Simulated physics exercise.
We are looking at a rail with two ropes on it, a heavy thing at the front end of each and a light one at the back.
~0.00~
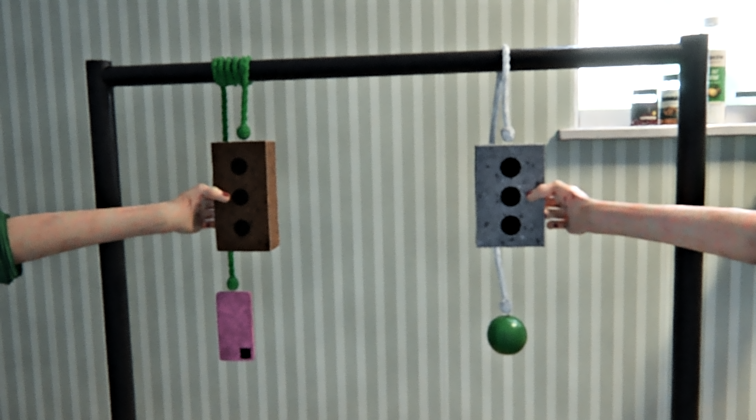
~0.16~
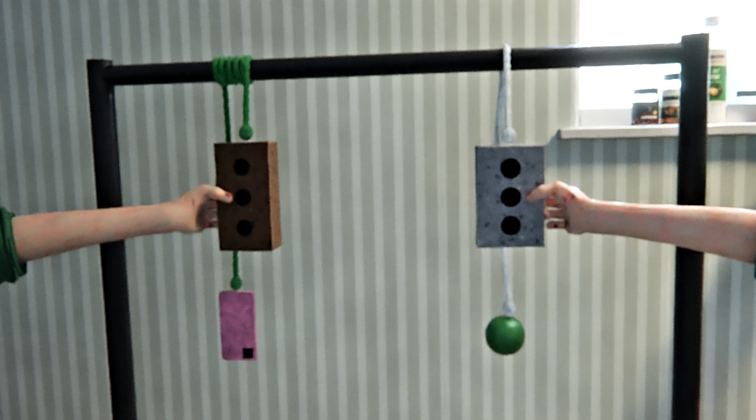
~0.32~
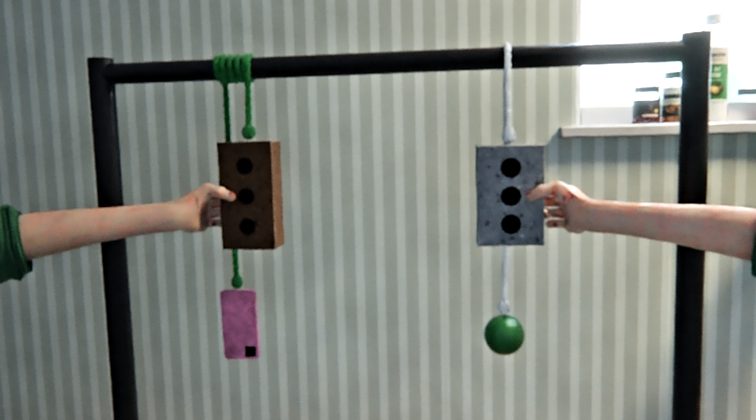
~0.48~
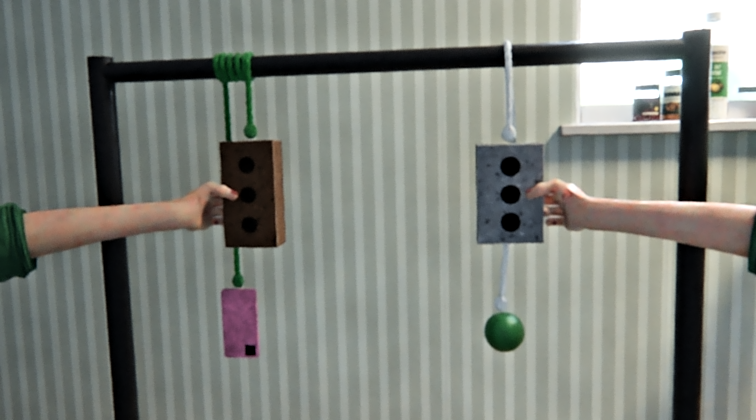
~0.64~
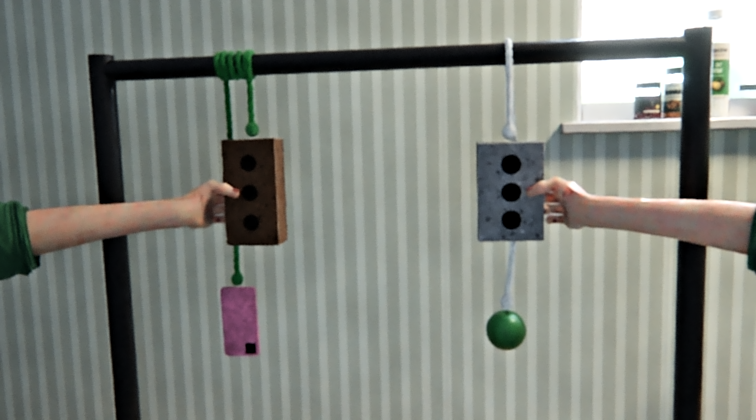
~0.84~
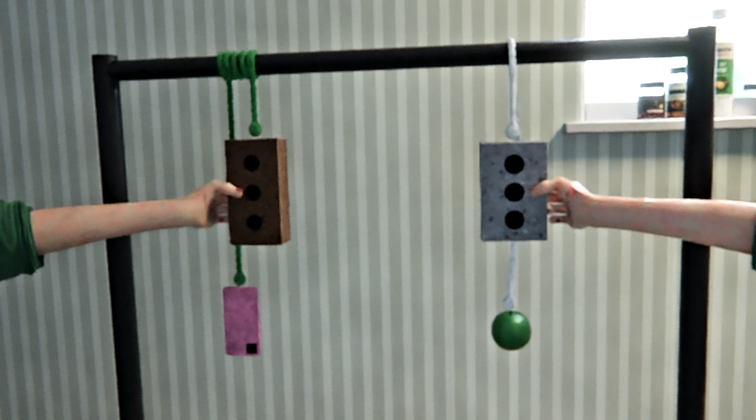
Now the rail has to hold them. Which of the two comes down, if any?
The brick stays hanging. The paver drops.
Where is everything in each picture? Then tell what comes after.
Brick (246, 196); paver (509, 195); left phone (236, 326); right apple (507, 335), in the first picture.
Brick (249, 196); paver (509, 196), in the second picture.
Brick (252, 195); paver (510, 195), in the third picture.
Brick (253, 194); paver (509, 193), in the fourth picture.
Brick (255, 192); paver (510, 191), in the fifth picture.
Brick (258, 192); paver (513, 191); left rope wound several times round the rail; right rope only laid over the rail, in the sixth picture.
After 1.14 s, brick off the floor near (257, 183); paver dropping near (513, 285).
After 1.44 s, brick off the floor near (256, 184); paver on the floor.
In the end, brick off the floor near (256, 181); paver on the floor. The brick is held and the paver pulls its rope through.
